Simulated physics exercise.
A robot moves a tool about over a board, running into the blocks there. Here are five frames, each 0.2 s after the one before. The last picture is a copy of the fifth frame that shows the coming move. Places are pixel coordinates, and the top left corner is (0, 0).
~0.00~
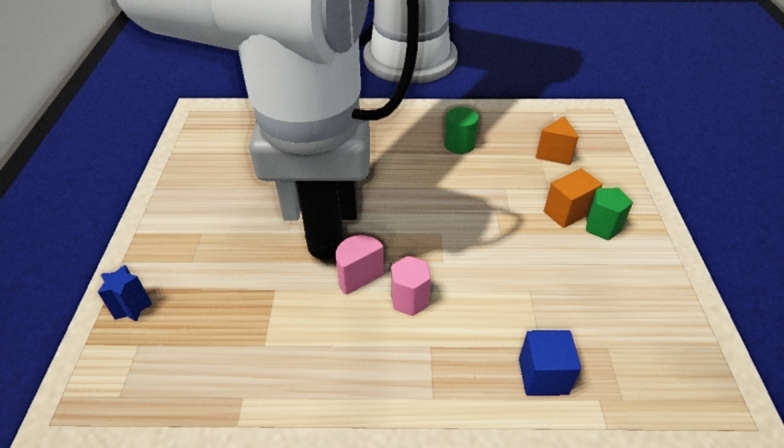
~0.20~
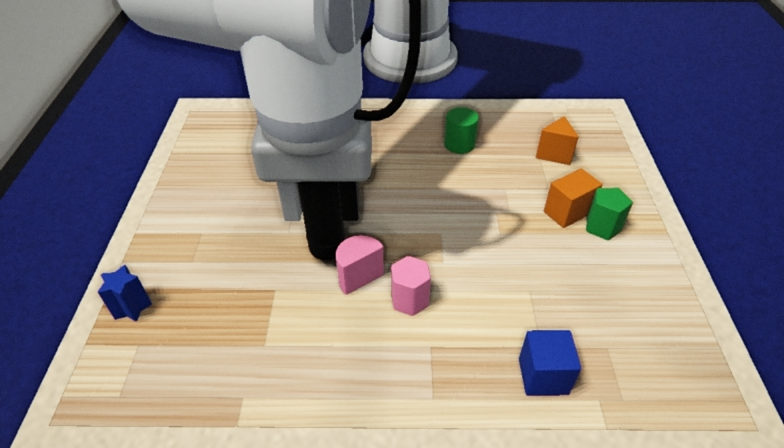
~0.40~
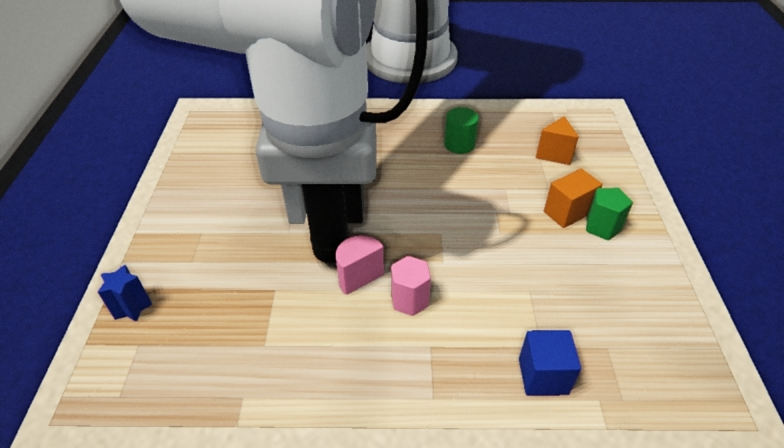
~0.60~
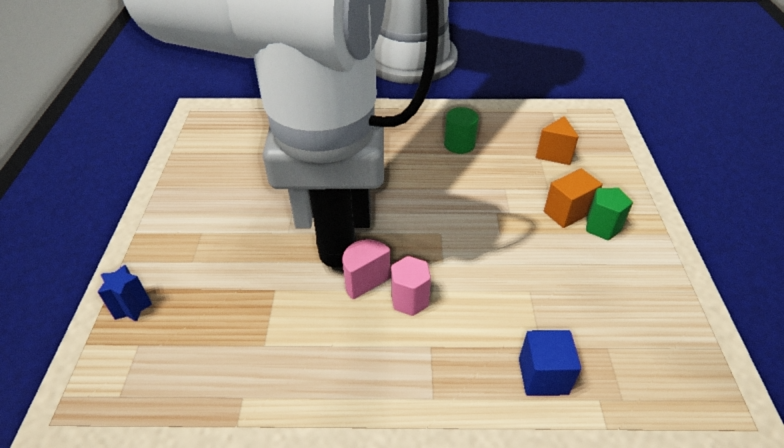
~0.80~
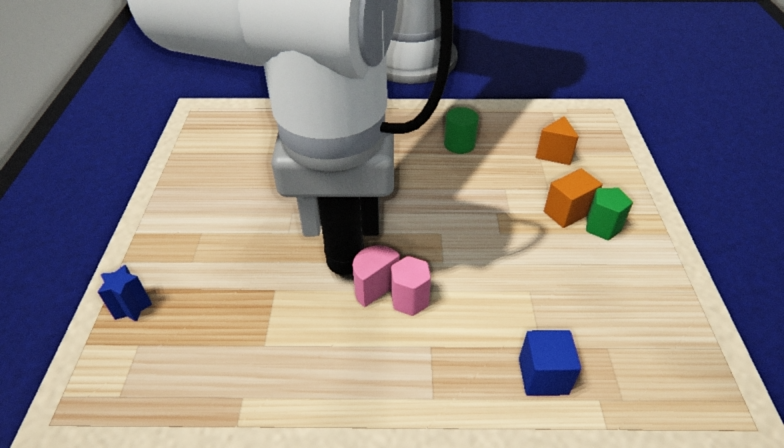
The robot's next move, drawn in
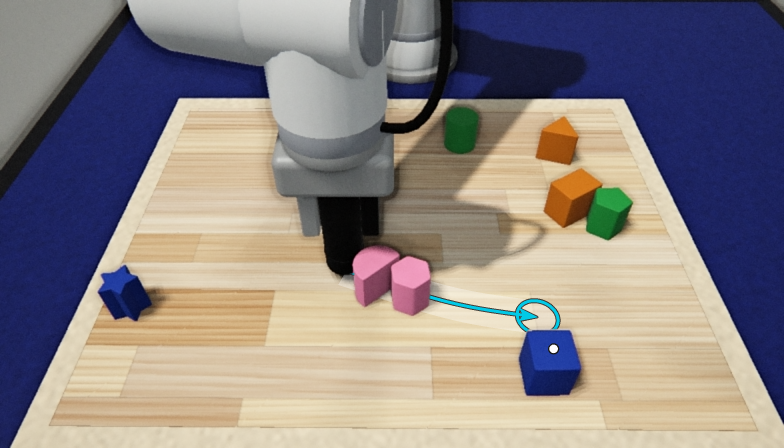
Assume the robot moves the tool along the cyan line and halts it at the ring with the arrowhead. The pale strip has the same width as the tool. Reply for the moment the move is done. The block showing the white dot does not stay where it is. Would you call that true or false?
That is true.
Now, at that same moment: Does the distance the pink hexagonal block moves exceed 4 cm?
Short answer: Yes.
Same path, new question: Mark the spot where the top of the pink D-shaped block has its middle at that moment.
So, by the moment the path ends, you'll find the top centre of the pink D-shaped block at (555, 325).
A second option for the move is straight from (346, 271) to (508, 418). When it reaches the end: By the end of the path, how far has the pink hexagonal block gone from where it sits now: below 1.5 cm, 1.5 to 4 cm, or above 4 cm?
The block winds up beyond 4 cm from where it is now.
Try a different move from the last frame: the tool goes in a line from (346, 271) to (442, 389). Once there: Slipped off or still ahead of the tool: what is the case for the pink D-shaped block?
Shed along the way.
Drawn move, from (346, 271) over (437, 299) to (538, 317); the dot is on the blue square block.
On the path given first. One third of the way, tool (407, 281); pink D-shaped block (436, 282), turned 15° clockwise; pink hexagonal block (469, 300).
Two thirds of the way, tool (472, 298); pink D-shaped block (503, 306), turned 35° clockwise; pink hexagonal block (515, 335), turned 30° clockwise; blue square block (565, 356).
At the end, tool (540, 308); pink D-shaped block (555, 325), turned 95° clockwise; pink hexagonal block (520, 344), turned 55° clockwise; blue square block (577, 372), turned 15° anticlockwise.
